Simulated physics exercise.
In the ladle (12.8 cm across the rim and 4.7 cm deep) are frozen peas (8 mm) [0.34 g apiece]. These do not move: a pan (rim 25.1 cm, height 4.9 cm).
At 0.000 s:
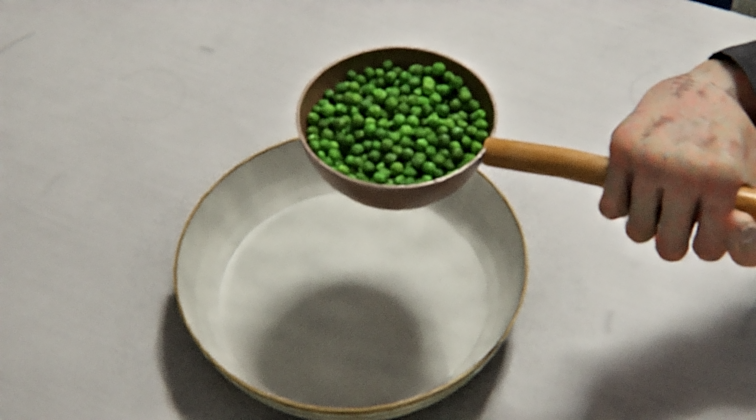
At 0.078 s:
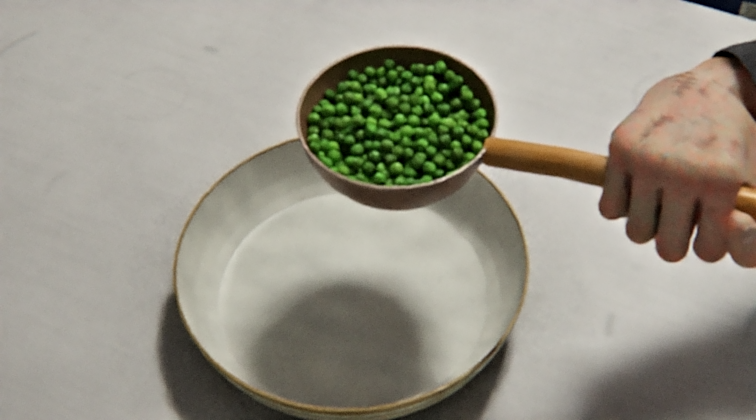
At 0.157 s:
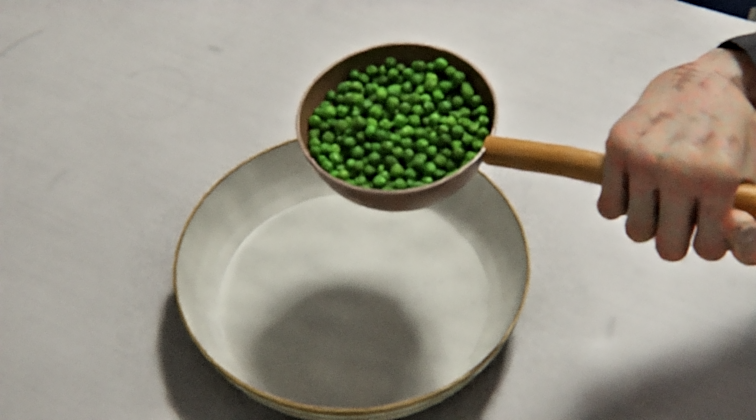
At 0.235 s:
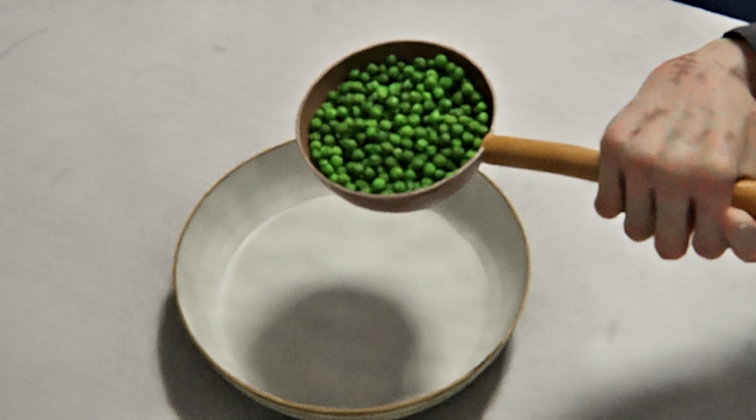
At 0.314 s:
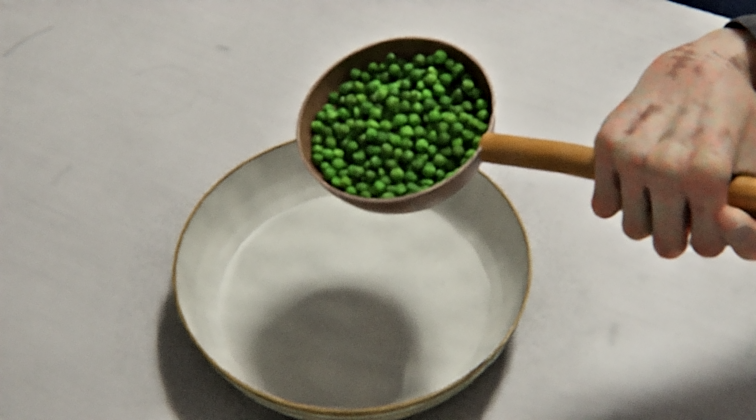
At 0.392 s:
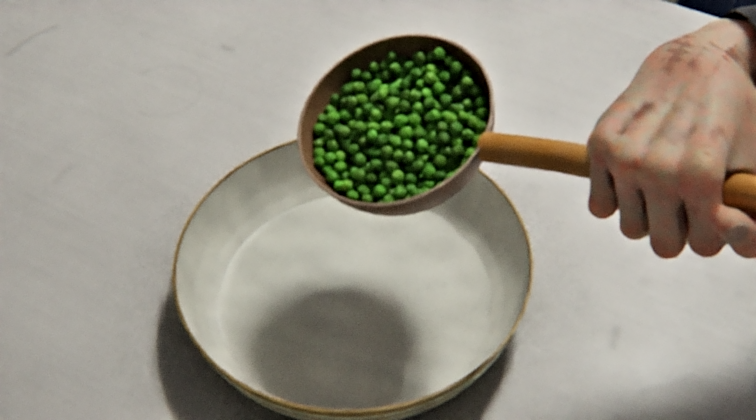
A hand tilts a ladle of green peas toward the front left above a pan.
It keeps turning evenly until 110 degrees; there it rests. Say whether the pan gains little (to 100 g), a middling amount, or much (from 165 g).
Load: Large.
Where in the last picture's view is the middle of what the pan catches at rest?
Around (334, 304).
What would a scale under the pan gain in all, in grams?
Some 180 g.
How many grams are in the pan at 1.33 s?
Roughly 40 g.
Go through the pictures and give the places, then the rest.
In the first frame, ladle at (397, 194); tilt 0 degrees; top of the load at (428, 73); pan at (351, 254).
In the second frame, ladle at (399, 195); tilt 2 degrees; top of the load at (430, 71).
In the third frame, ladle at (407, 197); tilt 6 degrees; low side front left; top of the load at (431, 68).
In the fourth frame, ladle at (415, 199); tilt 11 degrees; low side front left; top of the load at (432, 64).
In the fifth frame, ladle at (425, 198); tilt 15 degrees; low side front left; top of the load at (421, 61).
In the sixth frame, ladle at (435, 196); tilt 20 degrees; low side front left; top of the load at (420, 59); pan at (353, 255). It turns about 60 degrees a second.
Then, at 0.90 s, tilt 51 degrees; 0 g in the pan, ladle holds 100 %.
After 1.33 s, tilt 76 degrees; 37 g in the pan, ladle holds 75 %.
After 1.72 s, tilt 100 degrees; 156 g in the pan, ladle holds 15 %.
Then, at 2.10 s, tilt 110 degrees; 181 g in the pan, ladle holds 0 %.
By 2.5 s all is still; 181 g in the pan, ladle holds 0 %.
